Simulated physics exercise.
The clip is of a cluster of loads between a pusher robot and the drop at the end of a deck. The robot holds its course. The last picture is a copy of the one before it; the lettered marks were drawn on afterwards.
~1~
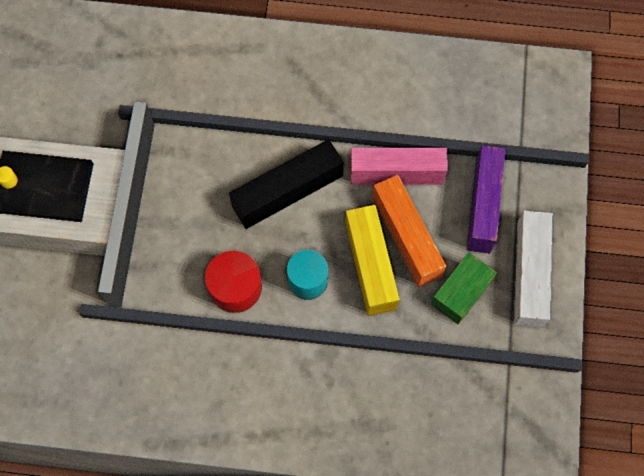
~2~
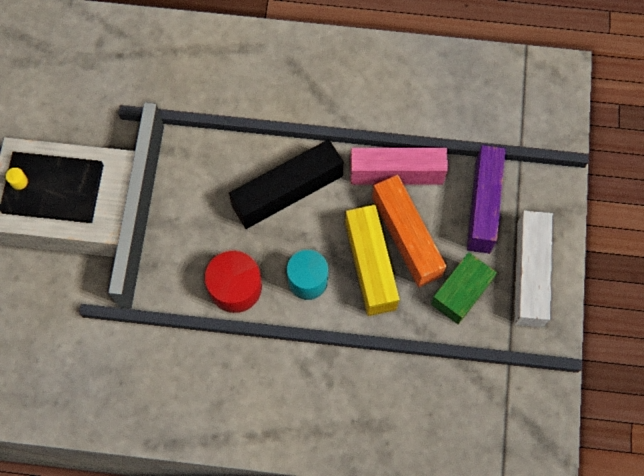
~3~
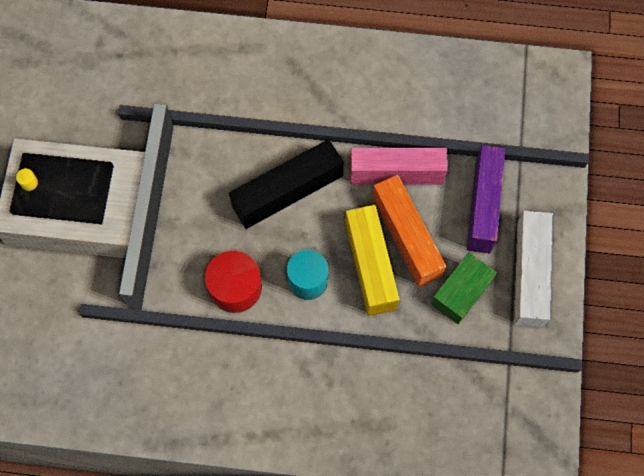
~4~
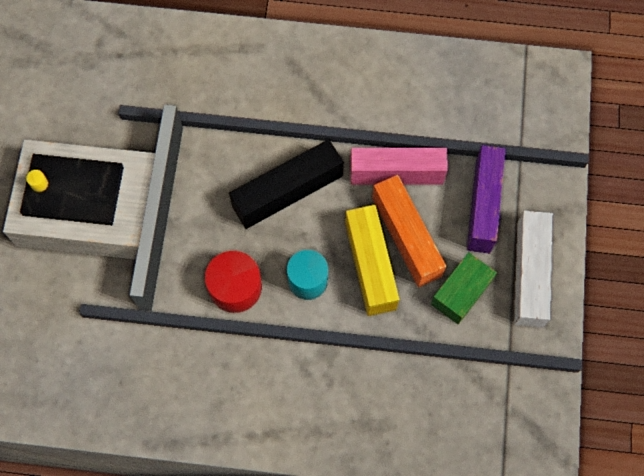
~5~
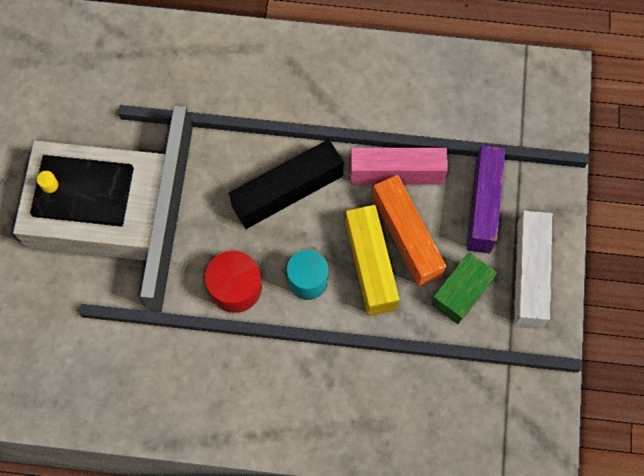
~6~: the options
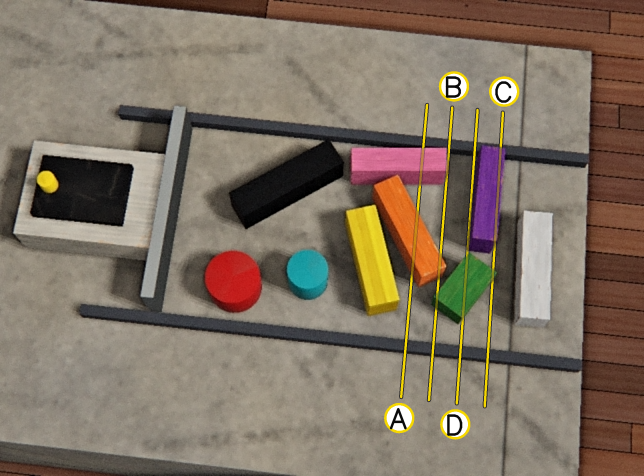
A pale robot with a flat pusher bar slid slowly and steadily to the right between two dark rails, while the colourful blocks and the red and turquoise cylinders in front of it stayed still.
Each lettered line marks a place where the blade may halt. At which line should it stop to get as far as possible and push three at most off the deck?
At C, and not beyond.
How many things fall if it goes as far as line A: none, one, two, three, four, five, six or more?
The count is none.
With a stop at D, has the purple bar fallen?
By then, yes.
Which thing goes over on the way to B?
The white bar goes over.
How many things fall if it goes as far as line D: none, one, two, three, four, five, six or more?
In all, two.
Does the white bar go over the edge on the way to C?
By then, yes.
On the marked copy, A at (415, 244); B at (441, 247); C at (494, 252); D at (468, 250).
With C. Early on, robot (208, 203); pink bar (411, 164); red canister (308, 296).
Further on, robot (328, 216); white bar (567, 277); purple bar (546, 203).
At the end, robot (421, 226); purple bar over the edge; white bar over the edge; two fallen.
As for the rest, A is within the limit but short; B is within the limit but short; D is within the limit but short.
